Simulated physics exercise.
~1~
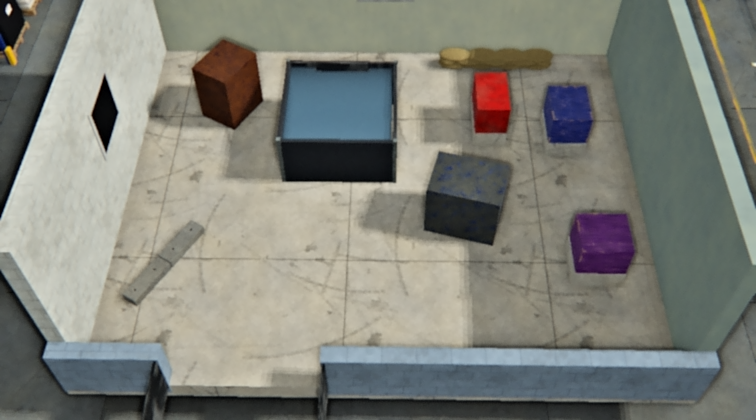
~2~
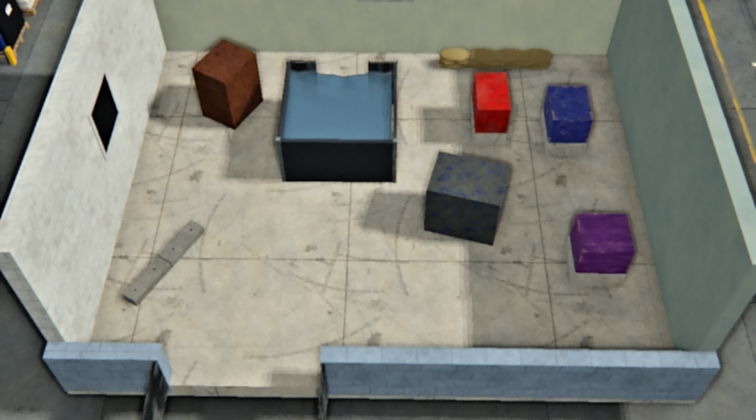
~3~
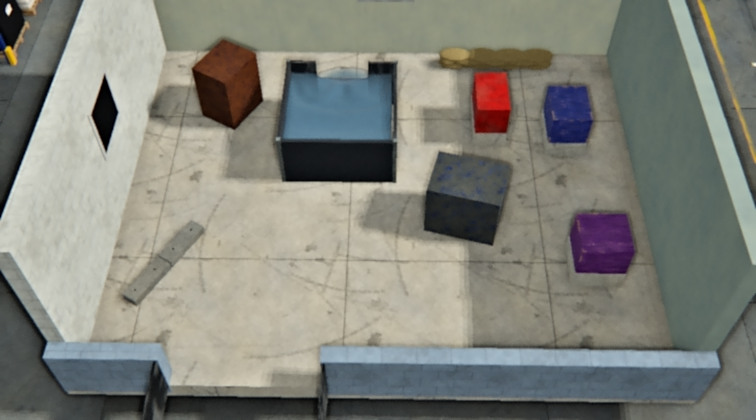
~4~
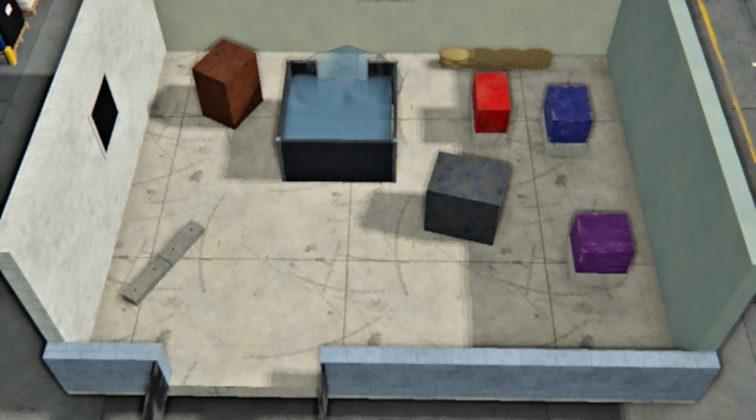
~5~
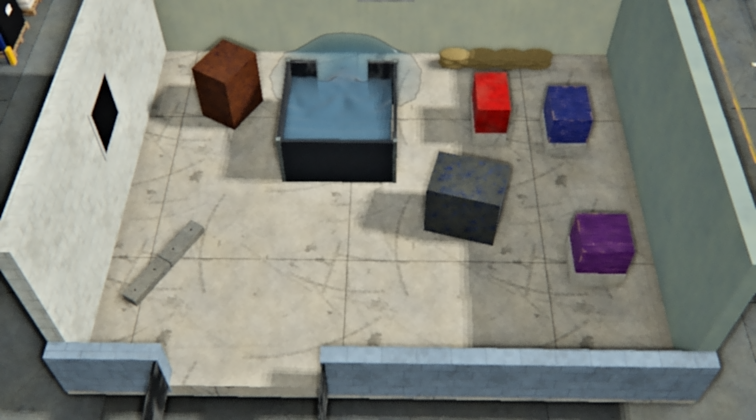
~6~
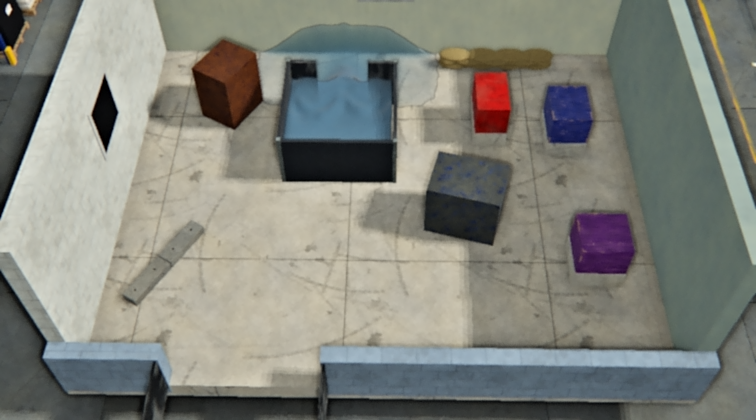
Water pouring through a gap in the dark tank's far side, then spreading along the back wall behind it, among coloured crates.
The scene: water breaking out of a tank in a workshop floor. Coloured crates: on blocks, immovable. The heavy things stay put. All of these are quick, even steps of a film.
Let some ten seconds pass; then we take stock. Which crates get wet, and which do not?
Crate by crate: The red crate does not, the purple crate does not, the blue crate does not.
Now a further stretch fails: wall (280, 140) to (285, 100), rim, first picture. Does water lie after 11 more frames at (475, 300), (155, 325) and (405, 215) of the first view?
Order as asked: Untouched, swamped, untouched.
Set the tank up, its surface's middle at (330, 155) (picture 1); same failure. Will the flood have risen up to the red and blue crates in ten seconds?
Red crate: Untouched; blue crate: Untouched.
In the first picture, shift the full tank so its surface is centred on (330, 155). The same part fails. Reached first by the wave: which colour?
Red-painted one.
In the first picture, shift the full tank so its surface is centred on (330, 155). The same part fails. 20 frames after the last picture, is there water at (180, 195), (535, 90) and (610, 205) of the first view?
Taking the three spots in order: Swamped, swamped, bare.
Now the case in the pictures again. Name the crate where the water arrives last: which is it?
Last of all: The crate marked purple.
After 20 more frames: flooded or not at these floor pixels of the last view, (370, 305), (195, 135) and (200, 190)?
First spot clear, second spot swamped, third spot swamped.
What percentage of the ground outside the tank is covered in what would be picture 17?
Roughly 25 %.
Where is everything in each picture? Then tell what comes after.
The first picture shows still water in the tank at (340, 103).
In the second picture, the front is at a hidden place, out from the gap on the tank's far side.
In the third picture, water pours out on the tank's far side and has run to a hidden place.
In the fourth picture, water pours out on the tank's far side and has run to (371, 54).
In the fifth picture, water pours out on the tank's far side and has run to (407, 54).
In the sixth picture, water pours out on the tank's far side and has run to (432, 55).
A moment on, water covers 15 % of the floor; the red crate not reached, the purple crate not reached, the blue crate not reached.
Next, water covers 25 % of the floor; the red crate water round its plinth, the purple crate not reached, the blue crate water round its plinth.
Then, water covers 45 % of the floor; the red crate water round its plinth, the purple crate not reached, the blue crate water round its plinth.
Later, water covers 75 % of the floor; the red crate water round its plinth, the purple crate water round its plinth, the blue crate water round its plinth.
In the end, water covers 95 % of the floor; the red crate stayed above the water, the purple crate stayed above the water, the blue crate stayed above the water.
